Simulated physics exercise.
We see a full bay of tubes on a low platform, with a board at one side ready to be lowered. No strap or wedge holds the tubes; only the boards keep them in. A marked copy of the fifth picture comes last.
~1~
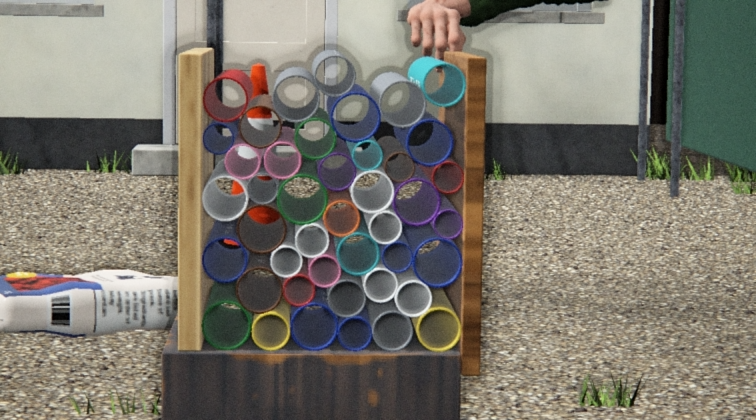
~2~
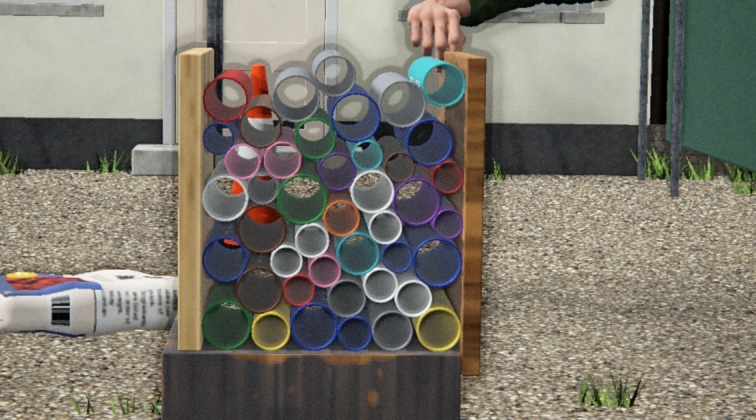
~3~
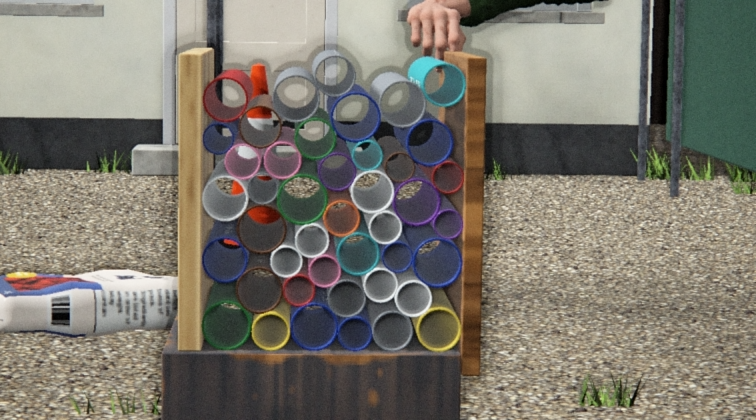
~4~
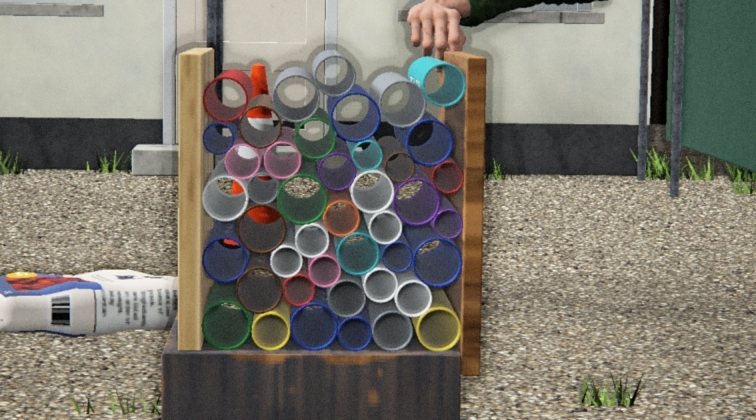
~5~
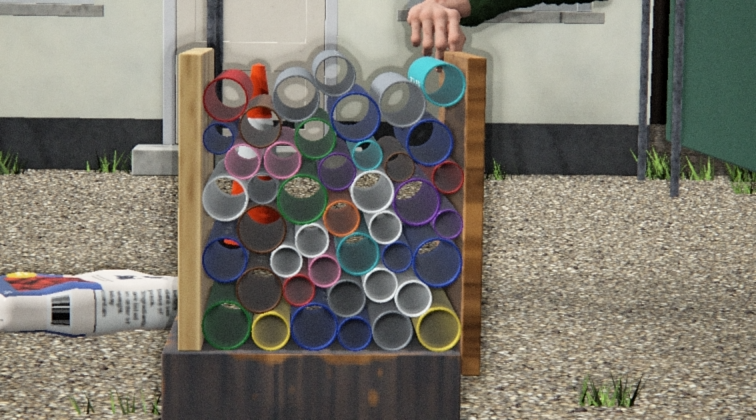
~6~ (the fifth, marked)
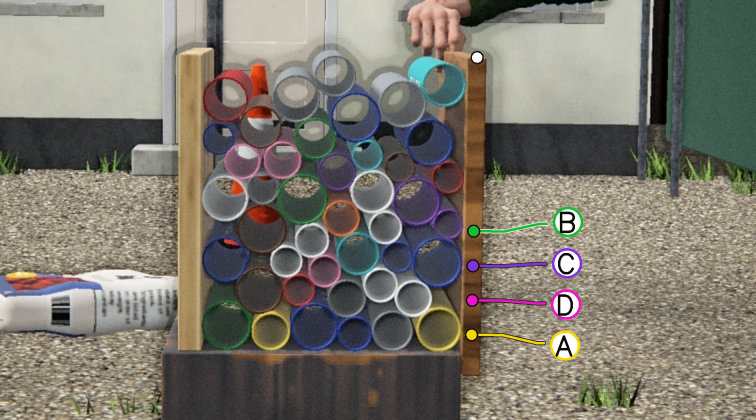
A hand stayed near the top of the right-hand board, above a stack of colourful tubes packed between two upright boards on a low dark platform, and nothing visibly moved.
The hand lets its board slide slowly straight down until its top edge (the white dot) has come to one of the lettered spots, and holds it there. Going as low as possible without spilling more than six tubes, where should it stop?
Lower it to B and no more.
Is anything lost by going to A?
Yes, at A.
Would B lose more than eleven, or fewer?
It loses fewer than eleven.
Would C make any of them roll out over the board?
Yes.
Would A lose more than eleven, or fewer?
It loses more than eleven.
On the marked copy, A at (471, 335); B at (473, 231); C at (473, 266); D at (472, 300); the white dot at (477, 58).
With B. Early on, top of the board (465, 134).
Further on, top of the board (464, 220).
At the end, top of the board (464, 230), four out over the board.
As for the rest, A more than six out over the board; C more than six out over the board; D more than six out over the board.
